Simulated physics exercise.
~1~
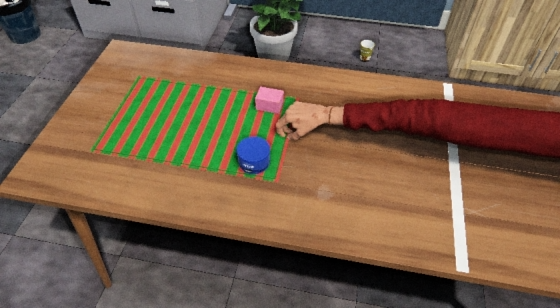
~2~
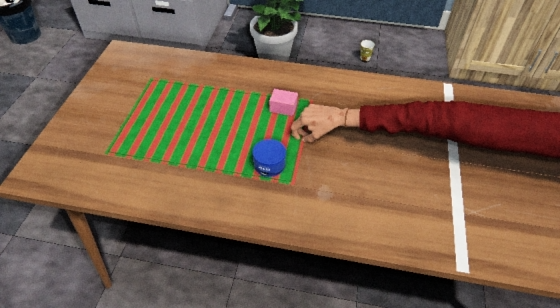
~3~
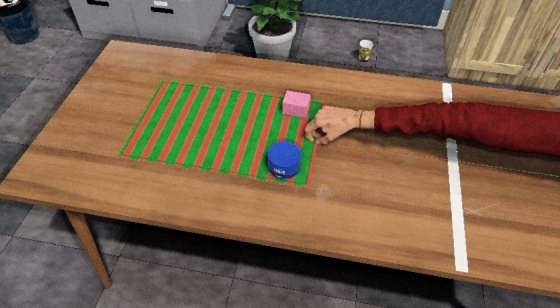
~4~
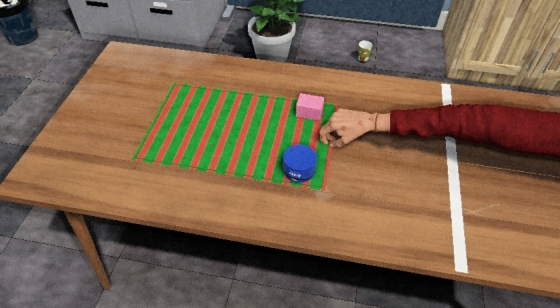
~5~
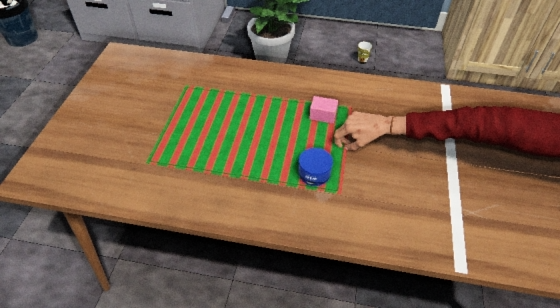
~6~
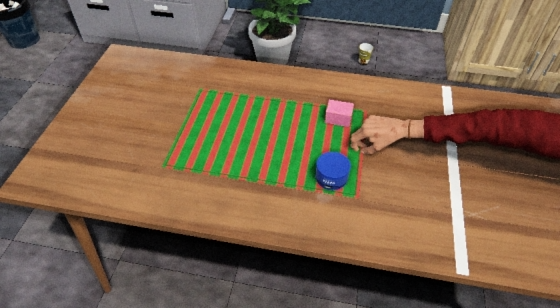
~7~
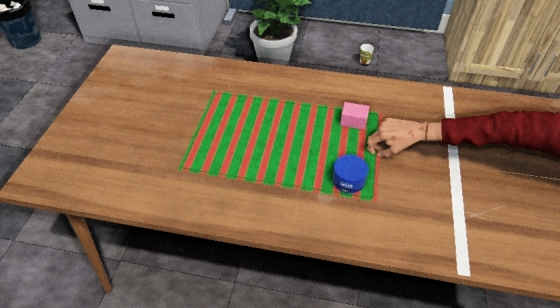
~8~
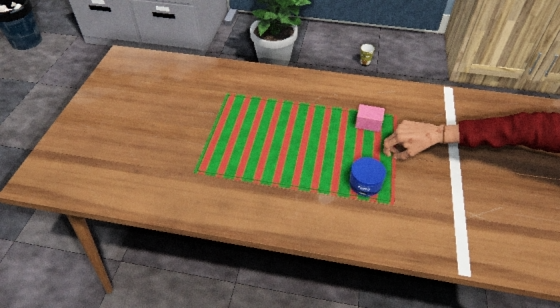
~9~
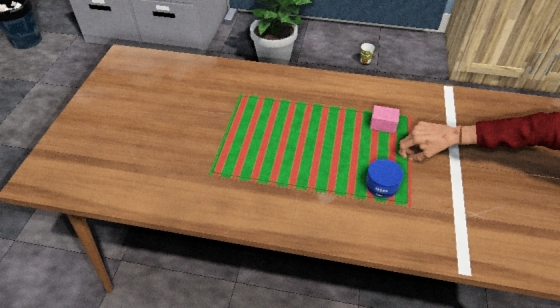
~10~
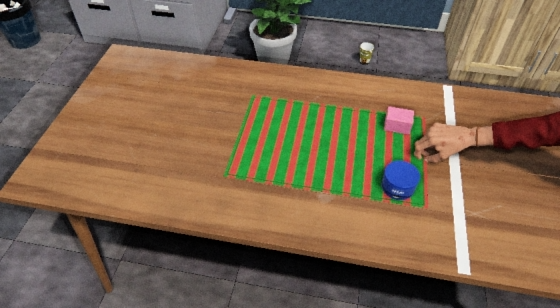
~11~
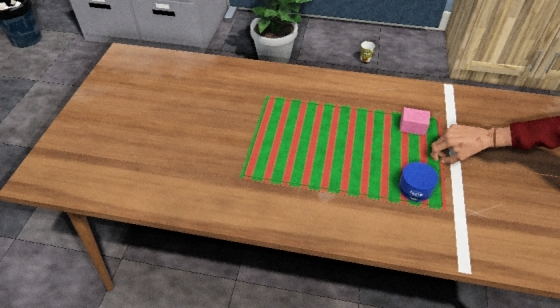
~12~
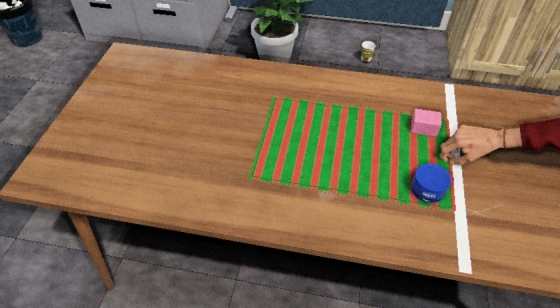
A blue tub and a pink block rode along on a green and red striped cloth as a hand in a red sleeve drew it steadily rightward across a wooden table, stopping at the white tape with both still sitting on the cloth.
